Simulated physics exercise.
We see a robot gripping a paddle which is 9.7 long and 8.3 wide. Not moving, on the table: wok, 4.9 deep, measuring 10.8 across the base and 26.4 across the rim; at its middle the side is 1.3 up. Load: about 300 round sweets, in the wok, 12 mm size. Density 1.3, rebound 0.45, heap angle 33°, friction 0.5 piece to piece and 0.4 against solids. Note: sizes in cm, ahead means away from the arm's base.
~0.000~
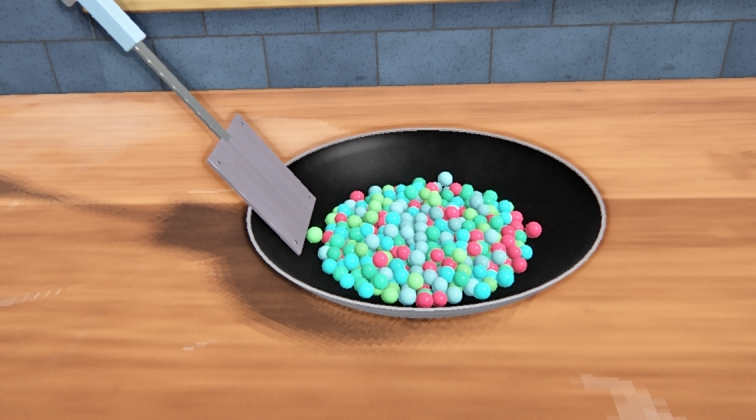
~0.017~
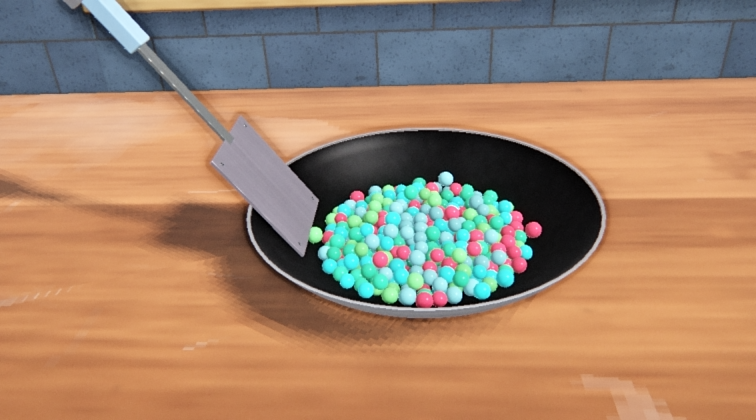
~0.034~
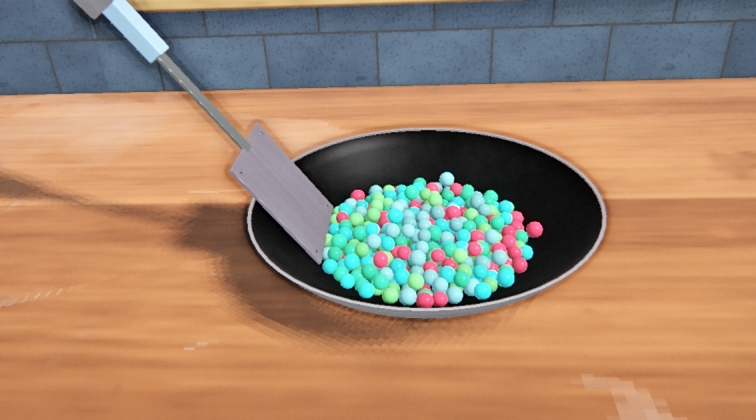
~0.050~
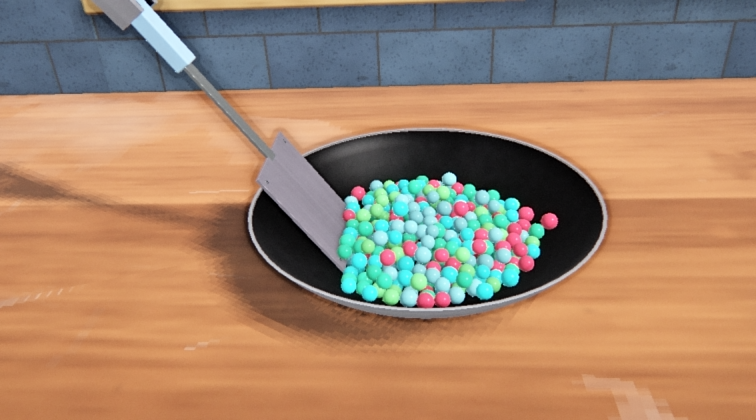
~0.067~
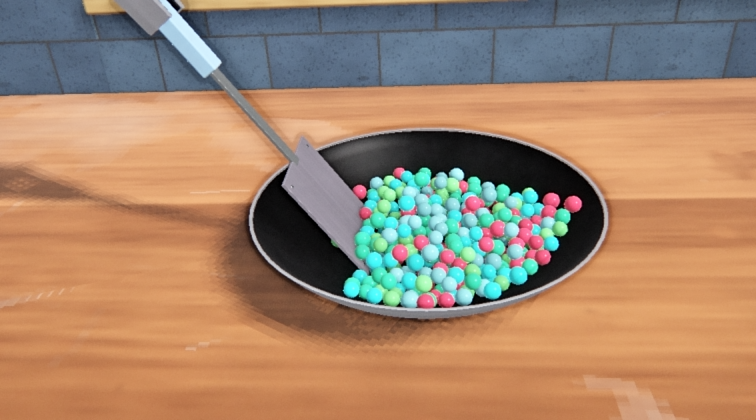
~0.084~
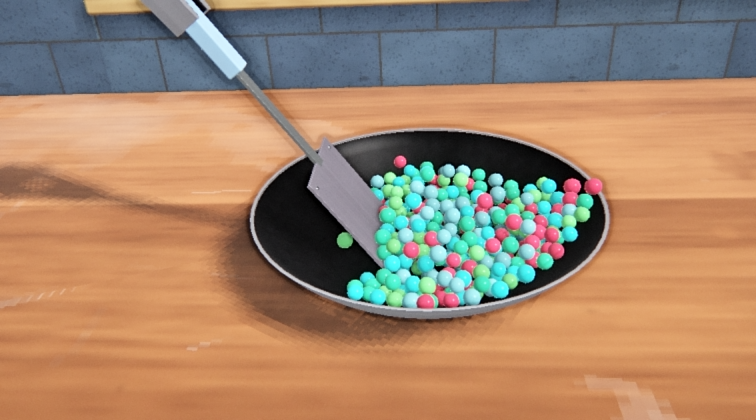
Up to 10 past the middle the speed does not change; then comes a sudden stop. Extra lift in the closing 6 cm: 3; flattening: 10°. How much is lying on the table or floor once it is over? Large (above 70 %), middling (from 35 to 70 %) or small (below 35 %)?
Middling; from 35 to 70 %.
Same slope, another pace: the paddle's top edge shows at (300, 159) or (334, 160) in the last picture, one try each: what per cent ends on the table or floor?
I'd estimate some 40 and 55 in a hundred.
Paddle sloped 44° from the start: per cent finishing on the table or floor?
About 45 per cent.
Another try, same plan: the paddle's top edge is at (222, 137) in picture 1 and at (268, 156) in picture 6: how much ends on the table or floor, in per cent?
About 30 per cent.
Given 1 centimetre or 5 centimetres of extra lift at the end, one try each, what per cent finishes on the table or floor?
Near 55 and 40 percent respectively.
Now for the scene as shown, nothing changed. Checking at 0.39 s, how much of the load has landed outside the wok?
It comes to some 25 in a hundred.
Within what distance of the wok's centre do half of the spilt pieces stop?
Roughly 34 centimetres.
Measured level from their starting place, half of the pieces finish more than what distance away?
Roughly 11 centimetres.
After 0.12 s, sloping 55°, highest piece 8 above the table; 295 in the wok, 5 on the blade or in flight.
After 0.17 s, sloping 52°, highest piece 9 above the table; 287 in the wok, 13 on the blade or in flight.
After 0.39 s, sloping 45°, highest piece 15 above the table; 167 in the wok, 71 on the table or floor, 62 on the blade or in flight.
After 1.44 s, sloping 45°, highest piece 6 above the table; 167 in the wok, 133 on the table or floor.
In the end, 167 in the wok, 133 on the table or floor. That is 44 % on the table or floor.
